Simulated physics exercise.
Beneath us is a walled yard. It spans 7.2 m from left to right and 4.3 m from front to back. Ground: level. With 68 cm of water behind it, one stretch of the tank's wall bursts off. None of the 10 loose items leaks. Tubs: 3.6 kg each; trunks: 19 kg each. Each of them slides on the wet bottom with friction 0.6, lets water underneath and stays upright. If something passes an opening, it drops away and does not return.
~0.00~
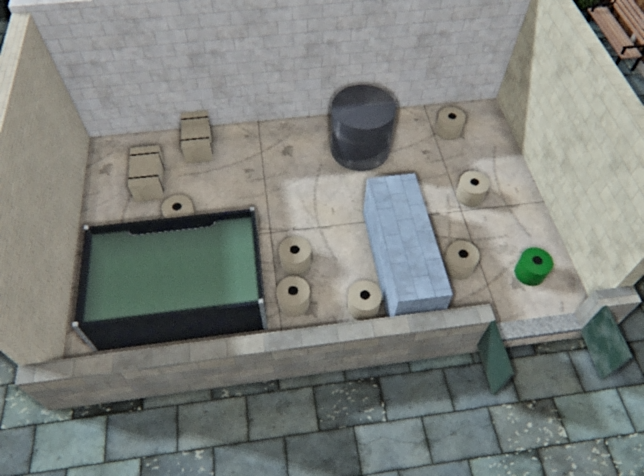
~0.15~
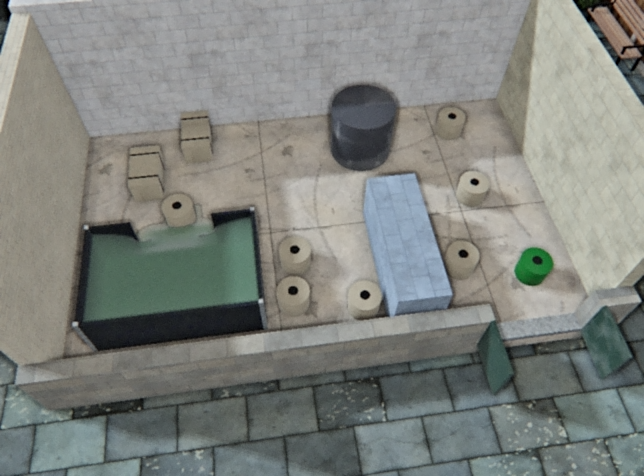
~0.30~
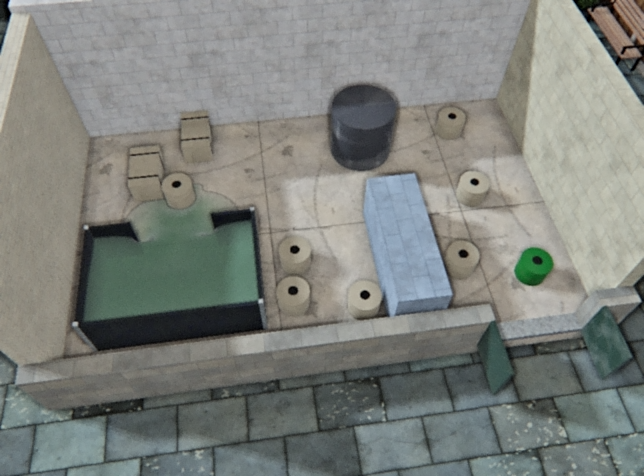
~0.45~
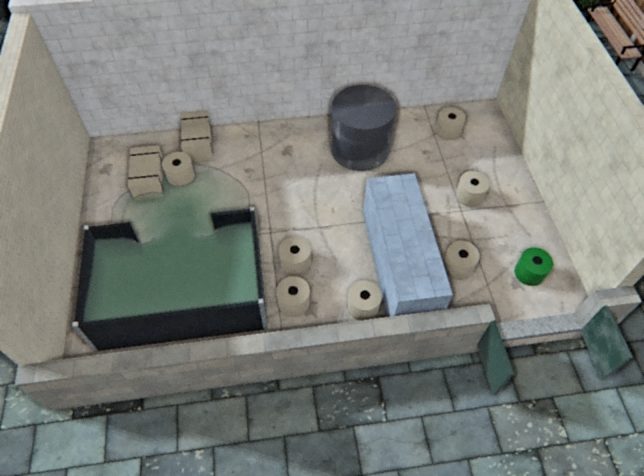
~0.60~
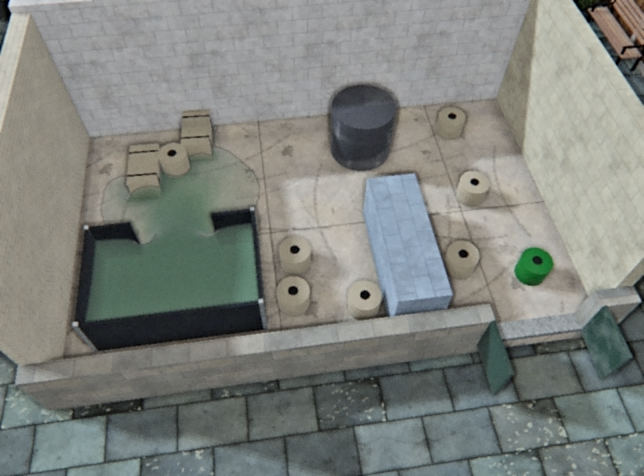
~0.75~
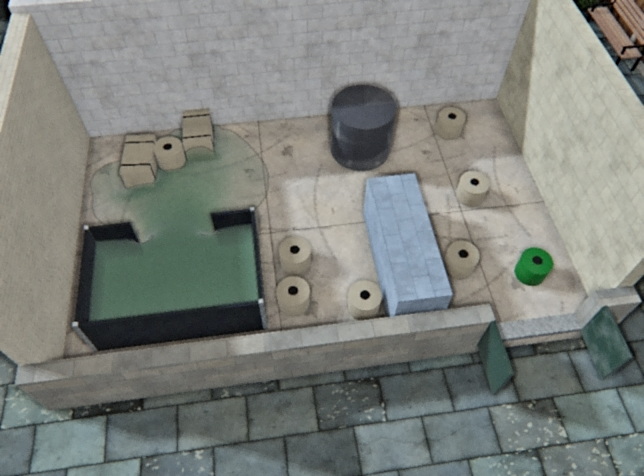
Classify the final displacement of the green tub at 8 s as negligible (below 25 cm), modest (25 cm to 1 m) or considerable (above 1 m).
Considerable.
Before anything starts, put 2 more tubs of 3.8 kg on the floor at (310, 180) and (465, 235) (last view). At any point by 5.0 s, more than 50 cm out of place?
Well, the first one is higher and the other lower.
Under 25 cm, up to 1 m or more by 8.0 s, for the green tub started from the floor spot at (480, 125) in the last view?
What happens is that it covers a big distance.
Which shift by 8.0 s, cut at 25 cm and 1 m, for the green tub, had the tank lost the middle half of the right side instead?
With that failure, the green tub moves slightly.
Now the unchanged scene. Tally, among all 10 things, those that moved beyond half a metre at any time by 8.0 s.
I make it 7.
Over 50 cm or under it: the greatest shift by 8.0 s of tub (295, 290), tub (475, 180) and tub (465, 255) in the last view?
Taking them in order: Fell shy, exceeded and fell shy.
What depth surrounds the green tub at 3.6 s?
I'd put it at about 0 cm.
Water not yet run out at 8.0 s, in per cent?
Still held: Near 98 %.
After 1.6 s the green tub is near (537, 261), 0.0 m from its start, aground; 0 of 10 are out; 3 afloat.
After 3.6 s the green tub is near (537, 261), 0.0 m from its start, aground; 0 of 10 are out; 4 afloat.
After 5.6 s the green tub is near (536, 269), 0.1 m from its start, aground; 0 of 10 are out; 7 afloat.
After 8.0 s the green tub has gone out; 2 of 10 are out; 6 afloat.
